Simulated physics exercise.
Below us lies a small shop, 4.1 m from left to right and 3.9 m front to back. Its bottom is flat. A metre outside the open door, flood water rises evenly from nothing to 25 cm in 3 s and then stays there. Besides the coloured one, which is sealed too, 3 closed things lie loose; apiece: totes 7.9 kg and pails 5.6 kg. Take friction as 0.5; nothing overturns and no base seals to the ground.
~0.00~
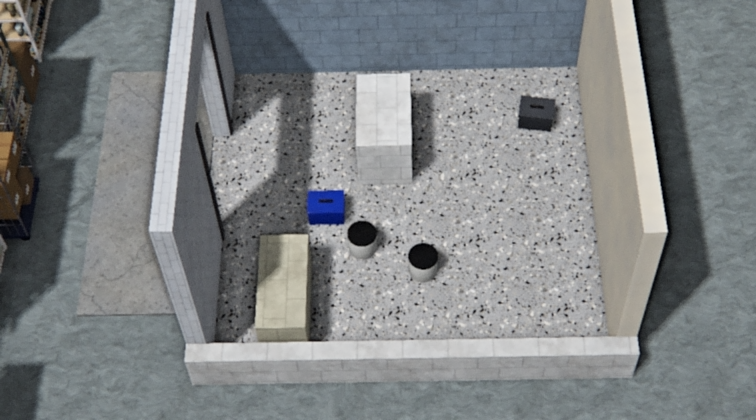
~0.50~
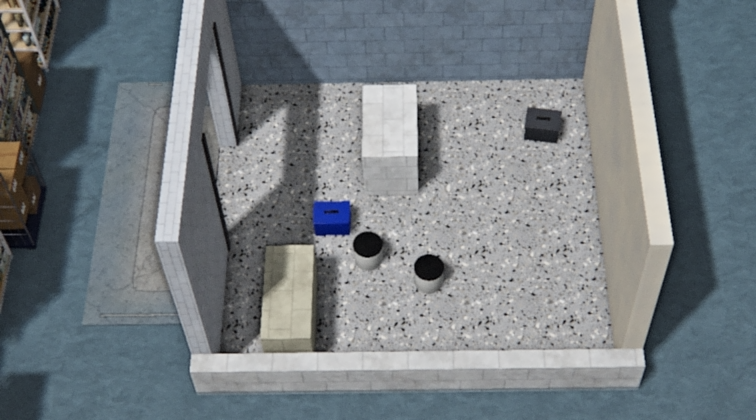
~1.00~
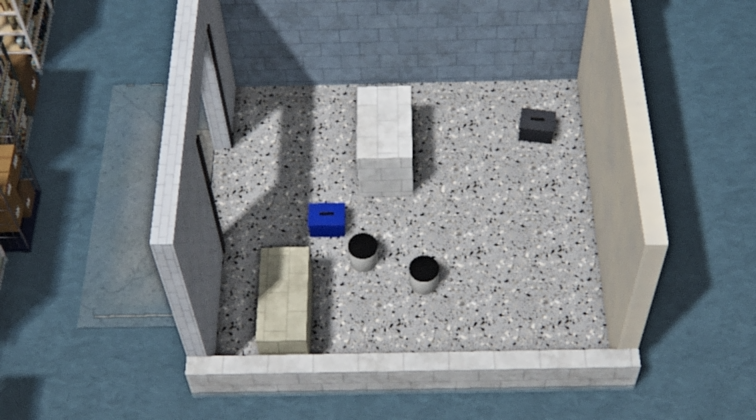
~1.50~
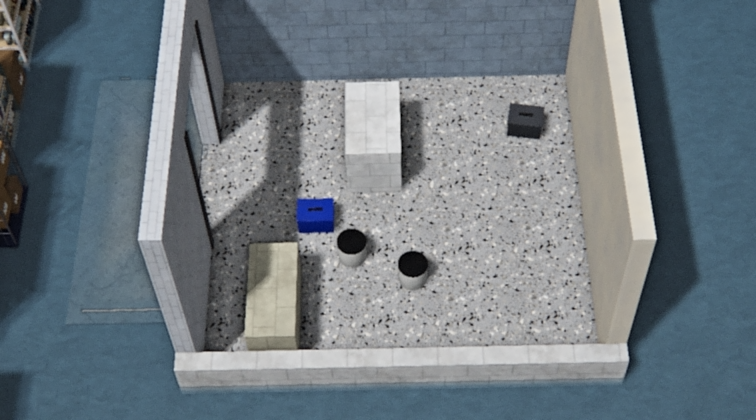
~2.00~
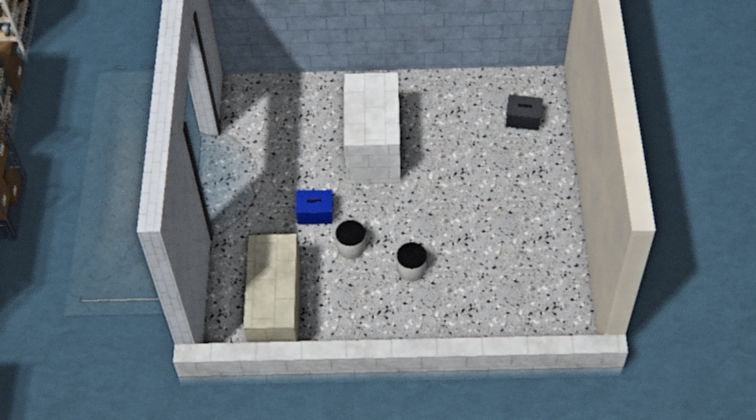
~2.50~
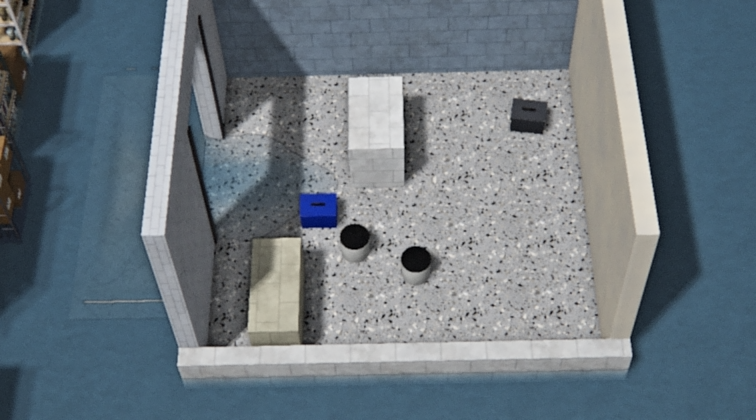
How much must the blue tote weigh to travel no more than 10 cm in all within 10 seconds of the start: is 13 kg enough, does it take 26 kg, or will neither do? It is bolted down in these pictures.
For it, neither weight holds it.
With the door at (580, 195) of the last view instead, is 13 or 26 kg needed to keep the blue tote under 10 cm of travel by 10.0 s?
In that case only the larger load is enough.
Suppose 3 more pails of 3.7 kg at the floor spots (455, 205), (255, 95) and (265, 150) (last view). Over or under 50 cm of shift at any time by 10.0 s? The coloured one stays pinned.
In that order: More, more, over.
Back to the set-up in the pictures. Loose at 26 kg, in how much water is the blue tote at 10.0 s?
About 14 cm.
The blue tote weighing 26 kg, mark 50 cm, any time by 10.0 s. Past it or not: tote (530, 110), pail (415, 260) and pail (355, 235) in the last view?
In turn: Under, past it, over.
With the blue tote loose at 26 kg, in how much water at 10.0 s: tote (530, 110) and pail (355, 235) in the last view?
Roughly 13 and 11 cm.
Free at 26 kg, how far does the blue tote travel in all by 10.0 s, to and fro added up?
Some 80 cm in all.
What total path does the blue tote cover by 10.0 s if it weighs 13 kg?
About 350 cm.
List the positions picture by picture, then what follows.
In the first frame, the blue tote at (326, 202), on the bottom; water covers 0.0 m2; 0 of 4 have shifted.
In the second frame, the blue tote at (332, 212) rests on the ground; water covers 0.0 m2; 0 of 4 have shifted.
In the third frame, the blue tote at (327, 214), on the bottom; 0.0 m2 under water; 0 of 4 have shifted.
In the fourth frame, the blue tote at (315, 210), on the bottom; water covers 0.0 m2; 0 of 4 have shifted.
In the fifth frame, the blue tote at (314, 201) rests on the ground; water covers 0.5 m2; 0 of 4 have shifted.
In the sixth frame, the blue tote at (318, 205) rests on the ground; water covers 1.3 m2; 0 of 4 have shifted.
After 3.5 s the blue tote would be 14 cm from its start with 13 kg and 0 cm from its start with 26 kg; 7 cm of water round it then.
After 4.5 s the blue tote would be 93 cm from its start with 13 kg and 4 cm from its start with 26 kg; 9 cm of water round it then.
After 7.0 s the blue tote would be 186 cm from its start with 13 kg and 46 cm from its start with 26 kg; 10 cm of water round it then.
After 10.0 s the blue tote would be 264 cm from its start with 13 kg and 78 cm from its start with 26 kg; 14 cm of water round it then.
